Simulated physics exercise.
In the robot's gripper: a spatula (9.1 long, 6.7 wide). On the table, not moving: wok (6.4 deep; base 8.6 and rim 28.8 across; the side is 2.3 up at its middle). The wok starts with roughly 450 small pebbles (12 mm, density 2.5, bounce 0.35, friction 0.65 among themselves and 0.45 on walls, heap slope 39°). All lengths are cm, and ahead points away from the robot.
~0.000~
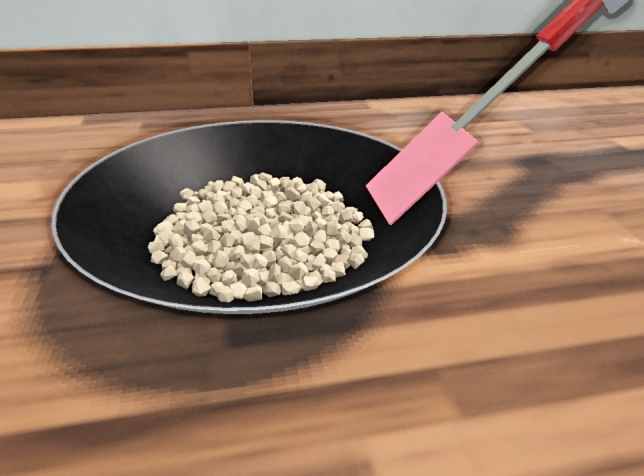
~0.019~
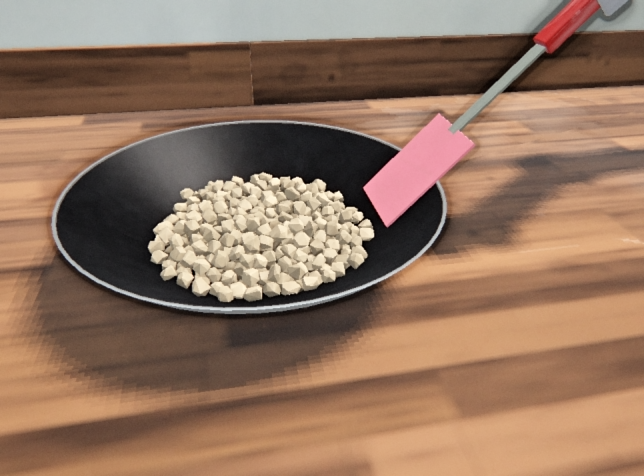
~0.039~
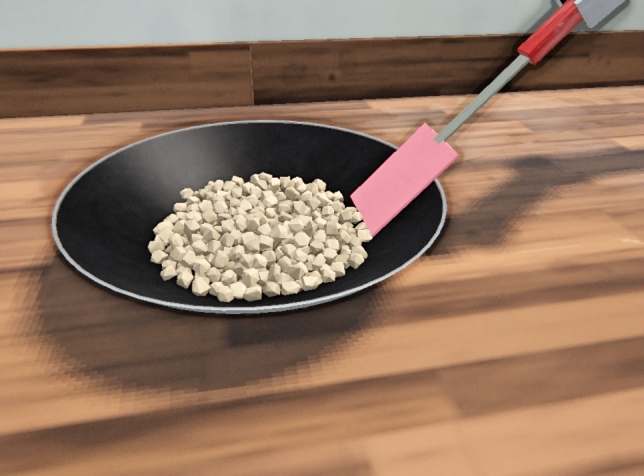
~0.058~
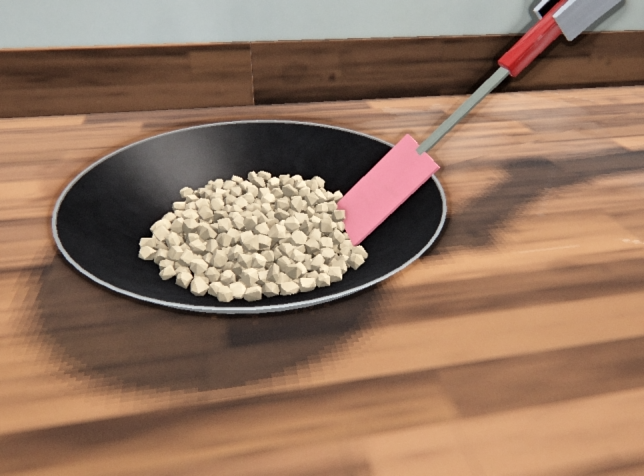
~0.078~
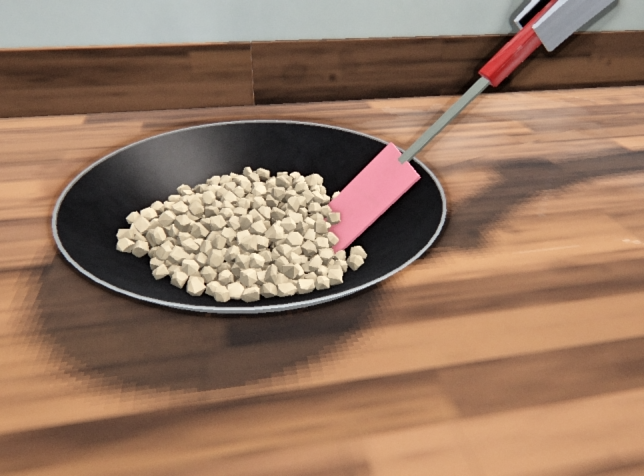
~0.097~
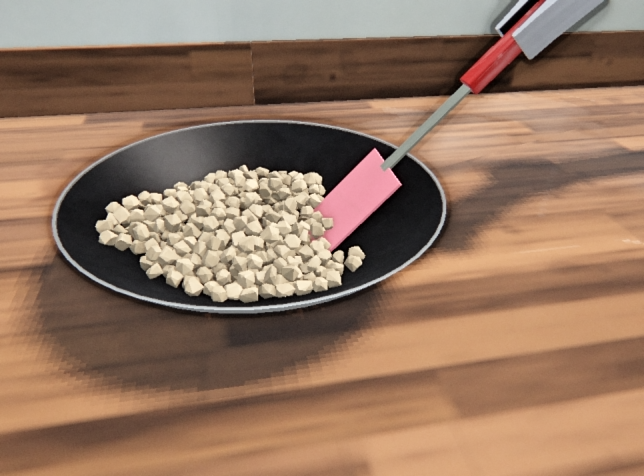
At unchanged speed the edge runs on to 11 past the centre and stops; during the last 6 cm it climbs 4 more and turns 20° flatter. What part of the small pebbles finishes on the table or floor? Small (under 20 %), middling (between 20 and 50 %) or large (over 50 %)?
On the table or floor the share is middling, between 20 and 50 %.
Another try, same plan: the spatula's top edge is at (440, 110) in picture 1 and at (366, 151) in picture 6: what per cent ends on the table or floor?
About 35 per cent.
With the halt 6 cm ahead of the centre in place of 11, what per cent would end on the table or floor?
In that case some 5 per cent.
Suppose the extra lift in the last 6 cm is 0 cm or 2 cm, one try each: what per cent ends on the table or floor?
Some 30 and 40 per cent.
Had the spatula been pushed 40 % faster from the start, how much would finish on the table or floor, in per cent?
In that case some 45 per cent.
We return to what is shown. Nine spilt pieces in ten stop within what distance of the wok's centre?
Some 35 cm.
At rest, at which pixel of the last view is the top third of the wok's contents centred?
Around (161, 221).
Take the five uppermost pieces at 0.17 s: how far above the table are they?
Some 7 cm.
By 0.17 s, sloping 46°, highest piece 7 above the table; 446 in the wok.
By 0.24 s, sloping 40°, highest piece 9 above the table; 429 in the wok, 17 on the blade or in flight.
By 0.48 s, sloping 26°, highest piece 10 above the table; 282 in the wok, 118 on the table or floor, 46 on the blade or in flight.
By 1.53 s, sloping 26°, highest piece 7 above the table; 281 in the wok, 165 on the table or floor.
Final count, 281 in the wok, 165 on the table or floor. That is 37 % on the table or floor.
